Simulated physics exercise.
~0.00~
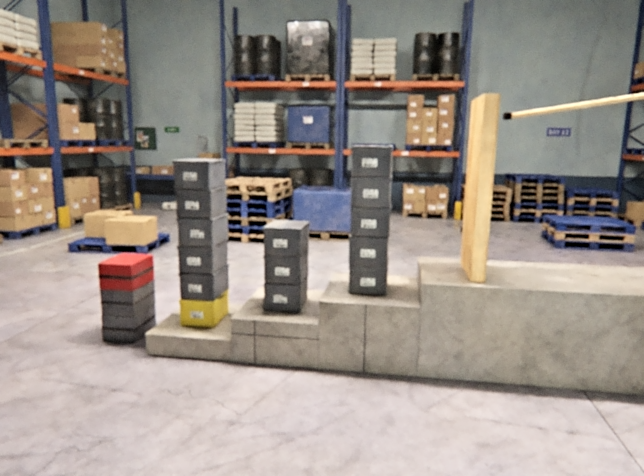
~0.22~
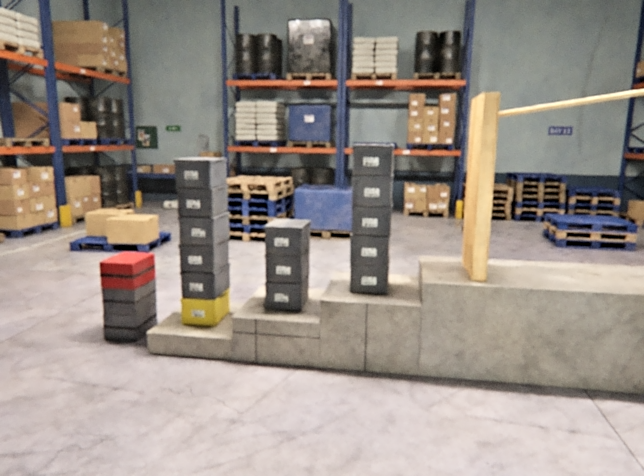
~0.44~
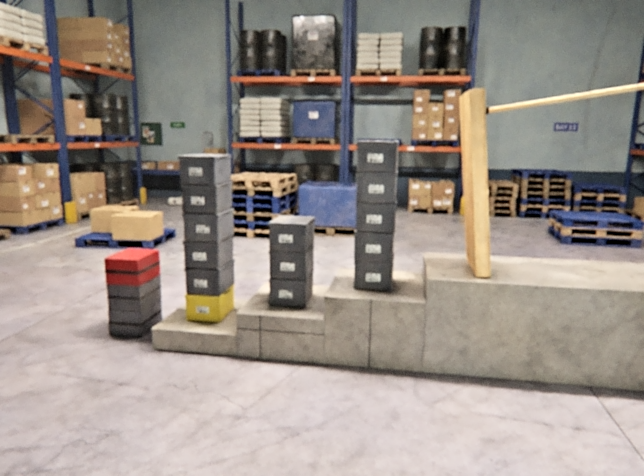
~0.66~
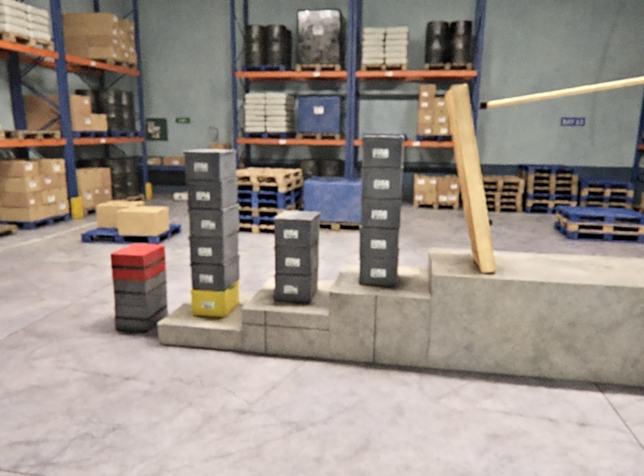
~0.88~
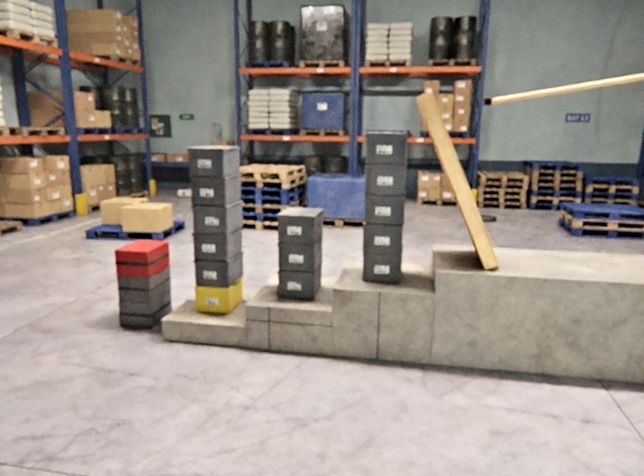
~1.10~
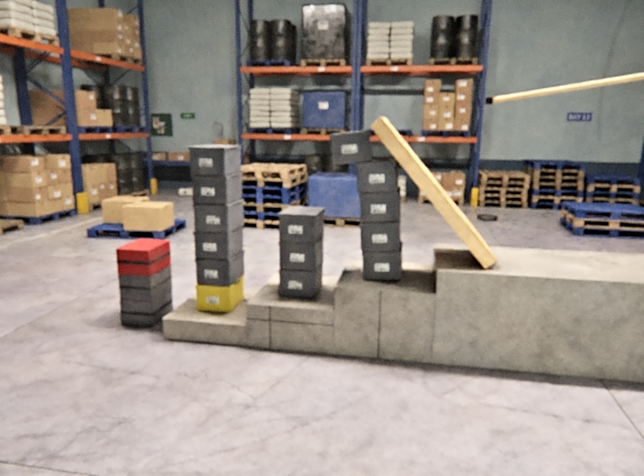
The clip shows a pole pushing an upright board leftward on a stepped block in a warehouse; the board tilts away from the pole and meets the nearest stack of dark totes, shifting its top tote left as others lean slightly.
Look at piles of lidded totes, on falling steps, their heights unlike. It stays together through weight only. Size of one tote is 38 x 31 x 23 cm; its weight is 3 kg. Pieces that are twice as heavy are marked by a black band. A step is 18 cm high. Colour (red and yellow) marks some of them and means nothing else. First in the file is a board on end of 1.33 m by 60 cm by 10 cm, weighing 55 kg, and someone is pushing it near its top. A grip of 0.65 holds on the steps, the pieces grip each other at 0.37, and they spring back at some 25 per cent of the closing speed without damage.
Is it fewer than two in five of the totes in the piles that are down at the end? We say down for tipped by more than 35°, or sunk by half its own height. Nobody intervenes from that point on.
No, more than two fifths are down.
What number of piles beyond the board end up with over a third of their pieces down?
The number of such piles is 3.
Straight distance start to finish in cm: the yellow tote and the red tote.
Distances: Yellow 0, red 0 (cm).
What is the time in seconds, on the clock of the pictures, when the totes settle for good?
About 3.5 s.
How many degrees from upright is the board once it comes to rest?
Roughly 80° from upright.
After 1.38 s, board 63° from upright; 3 of the 17 totes down.
After 1.80 s, board 77° from upright; 7 of the 17 totes down; yellow tote 7° from how it stood.
After 2.74 s, board 78° from upright; 11 of the 17 totes down.
In the end (3.9 s), board 78° from upright; 11 of the 17 totes down; red tote unmoved; yellow tote unmoved. That is 65 per cent. From the last view, middles, red tote near (144, 257), yellow tote near (221, 292).
